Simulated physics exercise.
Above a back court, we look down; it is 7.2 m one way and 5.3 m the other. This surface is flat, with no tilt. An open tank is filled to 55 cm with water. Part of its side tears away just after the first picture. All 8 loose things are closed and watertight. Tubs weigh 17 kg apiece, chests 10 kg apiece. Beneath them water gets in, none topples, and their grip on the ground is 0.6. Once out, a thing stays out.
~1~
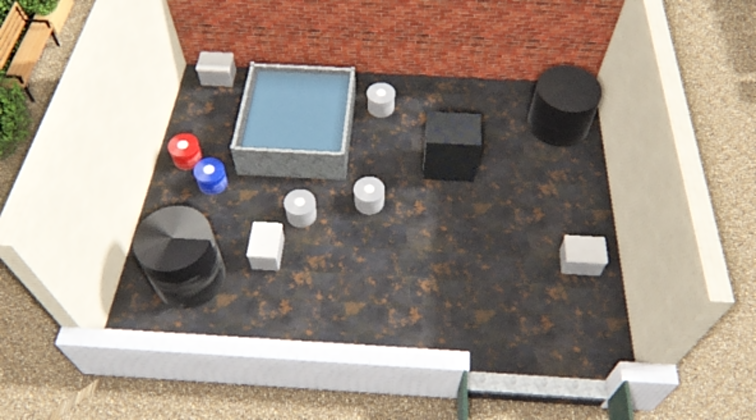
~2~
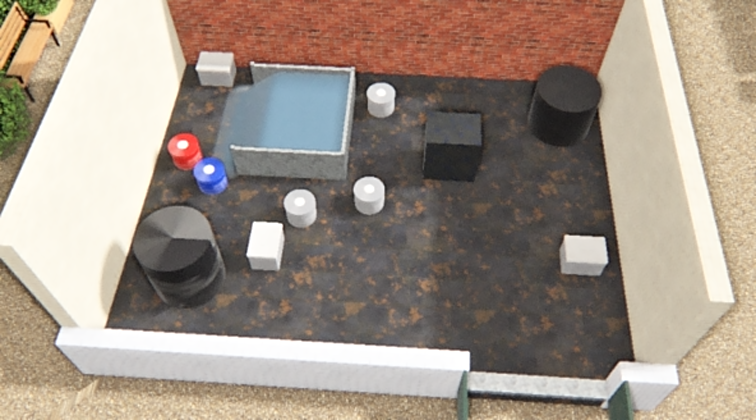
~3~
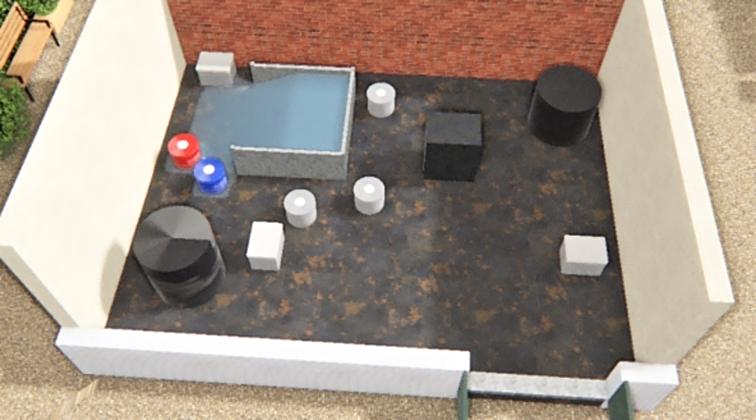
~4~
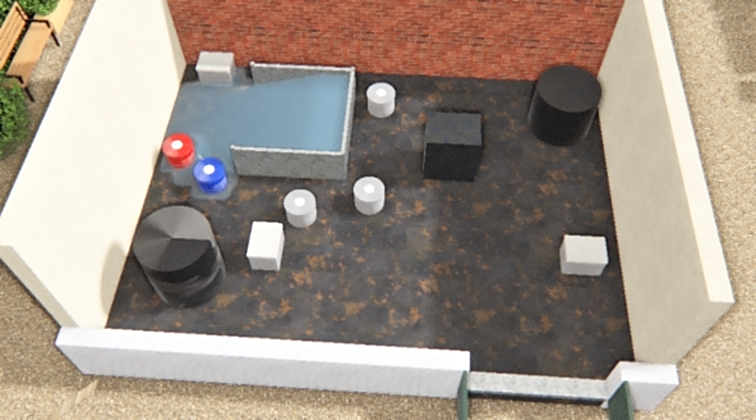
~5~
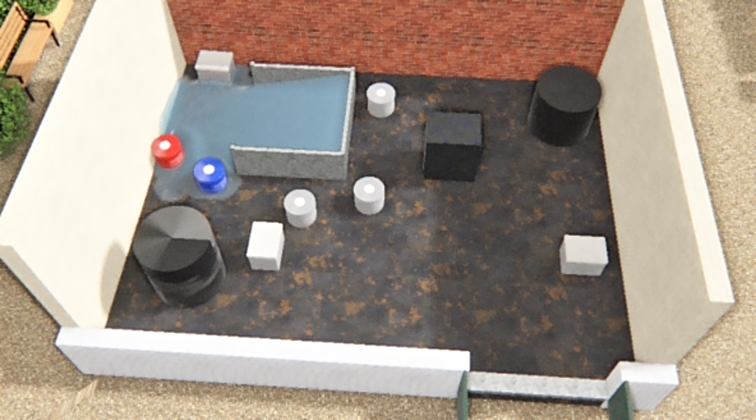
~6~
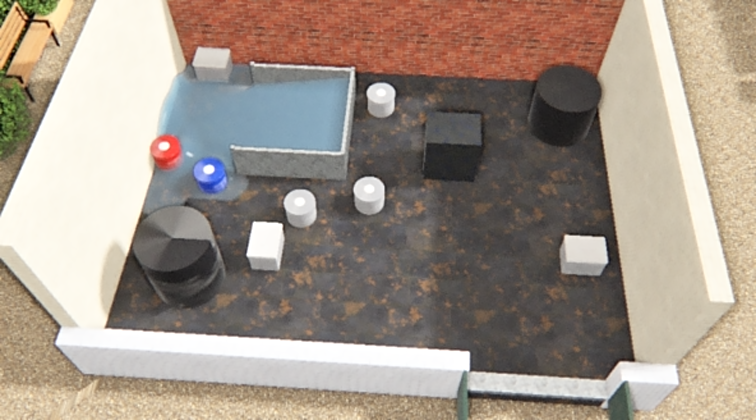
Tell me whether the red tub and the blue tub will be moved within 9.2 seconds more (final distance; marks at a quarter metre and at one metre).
In the end, the red tub has travelled well away and the blue tub has shifted partway.
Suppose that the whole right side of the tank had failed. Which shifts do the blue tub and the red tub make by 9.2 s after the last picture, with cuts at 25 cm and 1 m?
The blue tub would remain almost still and the red tub would remain almost still.
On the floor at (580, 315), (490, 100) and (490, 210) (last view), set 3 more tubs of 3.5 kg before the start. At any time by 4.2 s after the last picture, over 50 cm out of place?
Listed order gives within the limit, above the limit, within the limit.
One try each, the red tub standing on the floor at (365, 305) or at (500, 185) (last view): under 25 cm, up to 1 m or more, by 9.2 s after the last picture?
Well, it scarcely moves on the first try and scarcely moves on the second.
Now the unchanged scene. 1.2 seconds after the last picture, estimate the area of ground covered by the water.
Some 10.0 m2 of it.
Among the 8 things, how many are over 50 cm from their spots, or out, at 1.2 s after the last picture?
By that point, 2.
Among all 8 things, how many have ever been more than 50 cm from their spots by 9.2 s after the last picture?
The number is 3.
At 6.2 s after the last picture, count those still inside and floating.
I get 1.
Then, 1.2 s after the last picture the red tub is near (177, 223), 1.4 m from its start, aground; the blue tub is near (207, 174), 0.1 m from its start, aground; 0 of 8 are out; 1 afloat.
Then, 3.8 s after the last picture the red tub is near (249, 225), 1.9 m from its start, aground; the blue tub is near (226, 198), 0.6 m from its start, aground; 0 of 8 are out; 0 afloat.
Then, 6.2 s after the last picture the red tub is near (249, 225), 1.9 m from its start, aground; the blue tub is near (226, 198), 0.6 m from its start, aground; 0 of 8 are out; 1 afloat.
Then, 9.2 s after the last picture the red tub is near (249, 225), 1.9 m from its start, aground; the blue tub is near (226, 198), 0.6 m from its start, aground; 0 of 8 are out; 1 afloat.
